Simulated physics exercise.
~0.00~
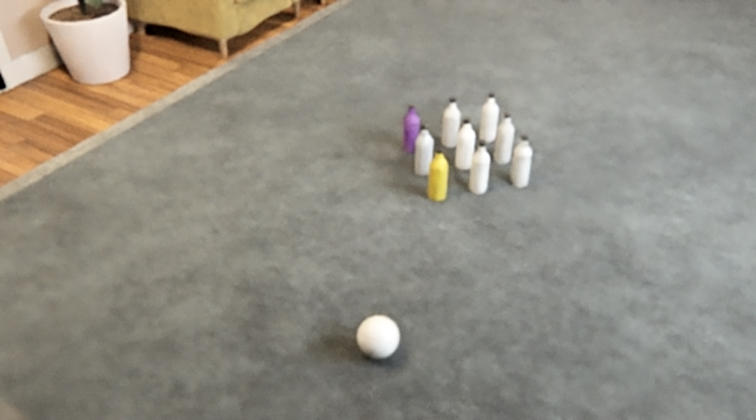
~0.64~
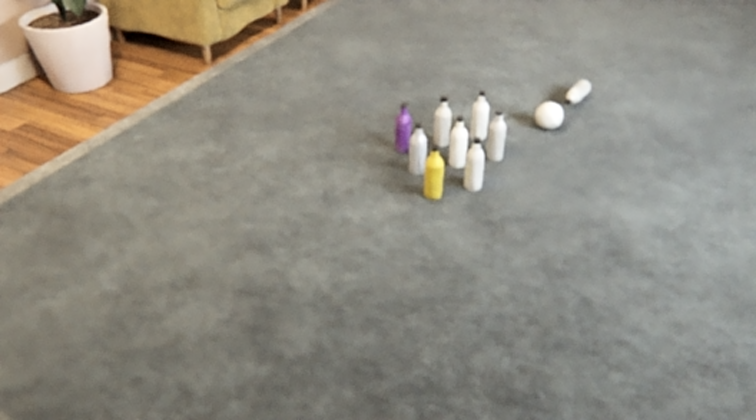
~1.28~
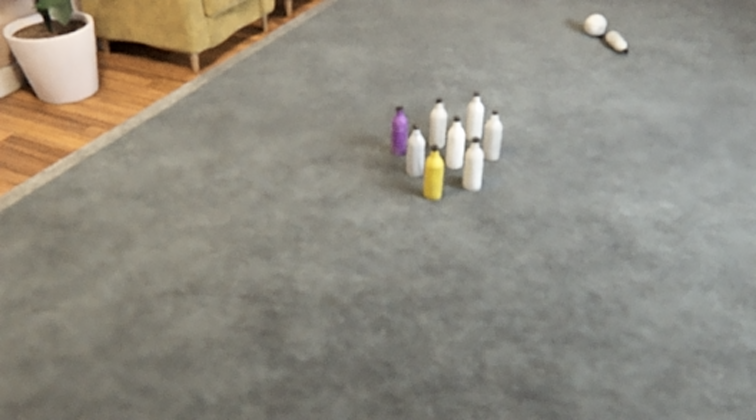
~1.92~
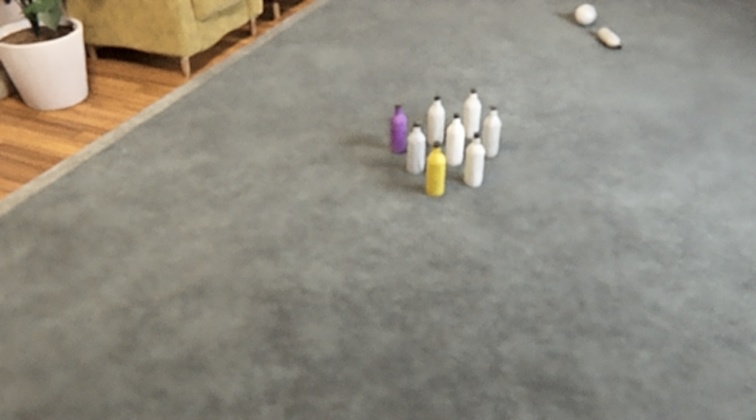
The clip shows a white ball and nine capped bottles, one yellow and one purple, standing in a diamond on a grey floor. The ball travels up to the right, the rightmost bottle goes over and ends lying near it in the distance, and the other eight stay upright.
